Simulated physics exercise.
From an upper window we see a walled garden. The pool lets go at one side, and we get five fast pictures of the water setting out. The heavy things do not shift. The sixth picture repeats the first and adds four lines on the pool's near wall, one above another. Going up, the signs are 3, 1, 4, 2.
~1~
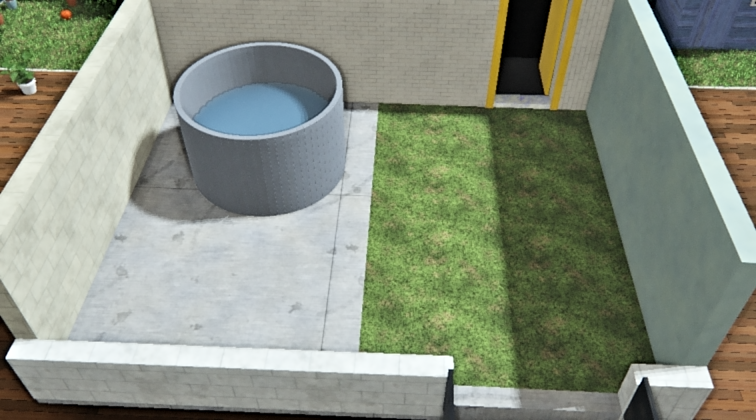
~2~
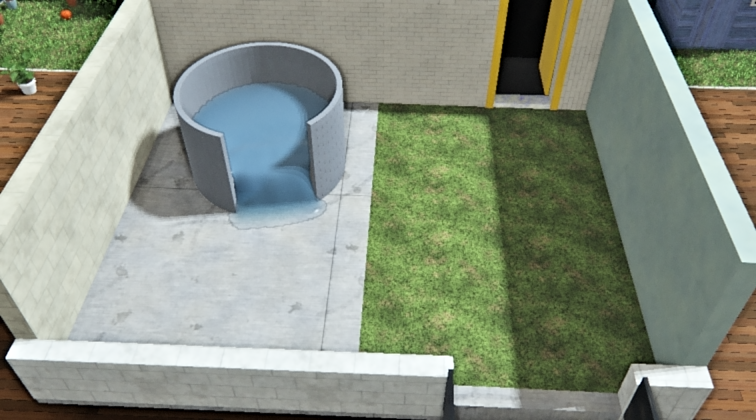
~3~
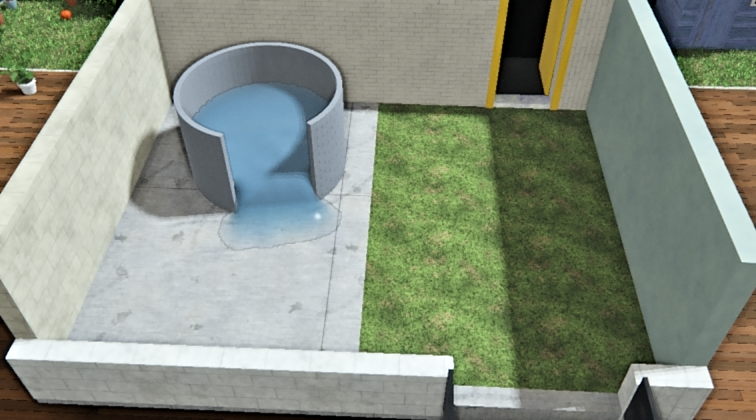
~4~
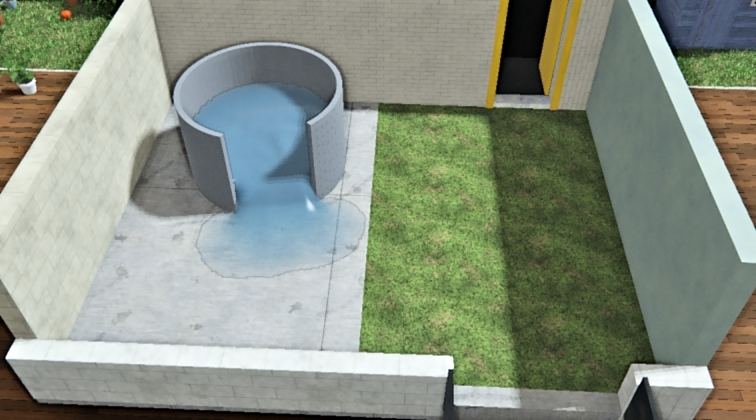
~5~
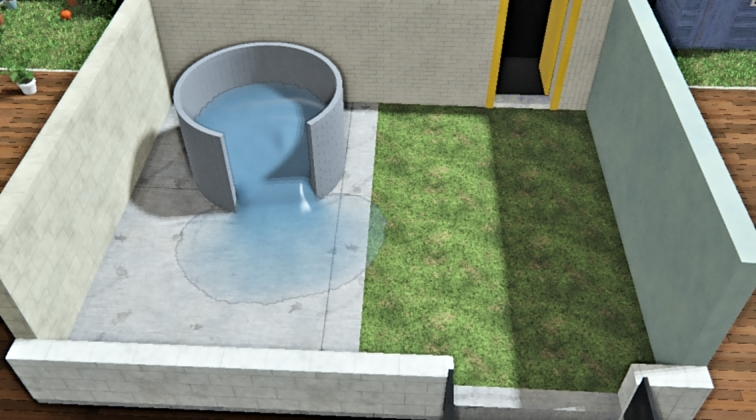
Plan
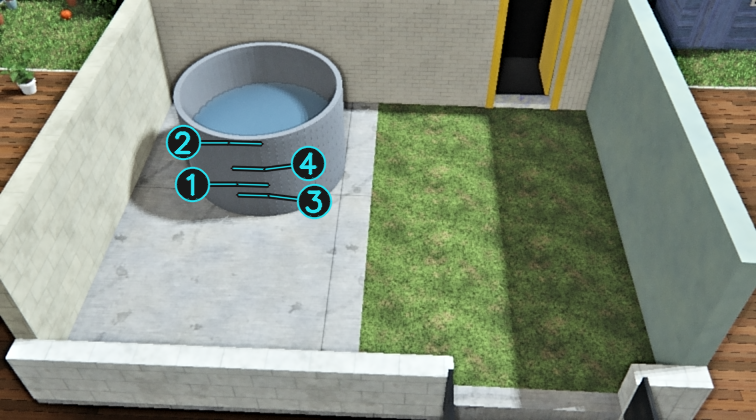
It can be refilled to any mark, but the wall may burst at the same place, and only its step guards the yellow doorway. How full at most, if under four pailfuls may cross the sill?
I would pick mark 4.
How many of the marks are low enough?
Three of them.
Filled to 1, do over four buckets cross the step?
No.
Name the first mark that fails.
The answer is 2.
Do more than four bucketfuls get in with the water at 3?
No.
In cyan, 1 at (252, 184); 2 at (244, 143); 3 at (254, 195); 4 at (249, 168); from the bottom up 3, 1, 4, 2.
With 1, nothing gets over.
With 2, about 11 bucketfuls get in.
With 3, nothing gets over.
With 4, a bucket or two gets in.
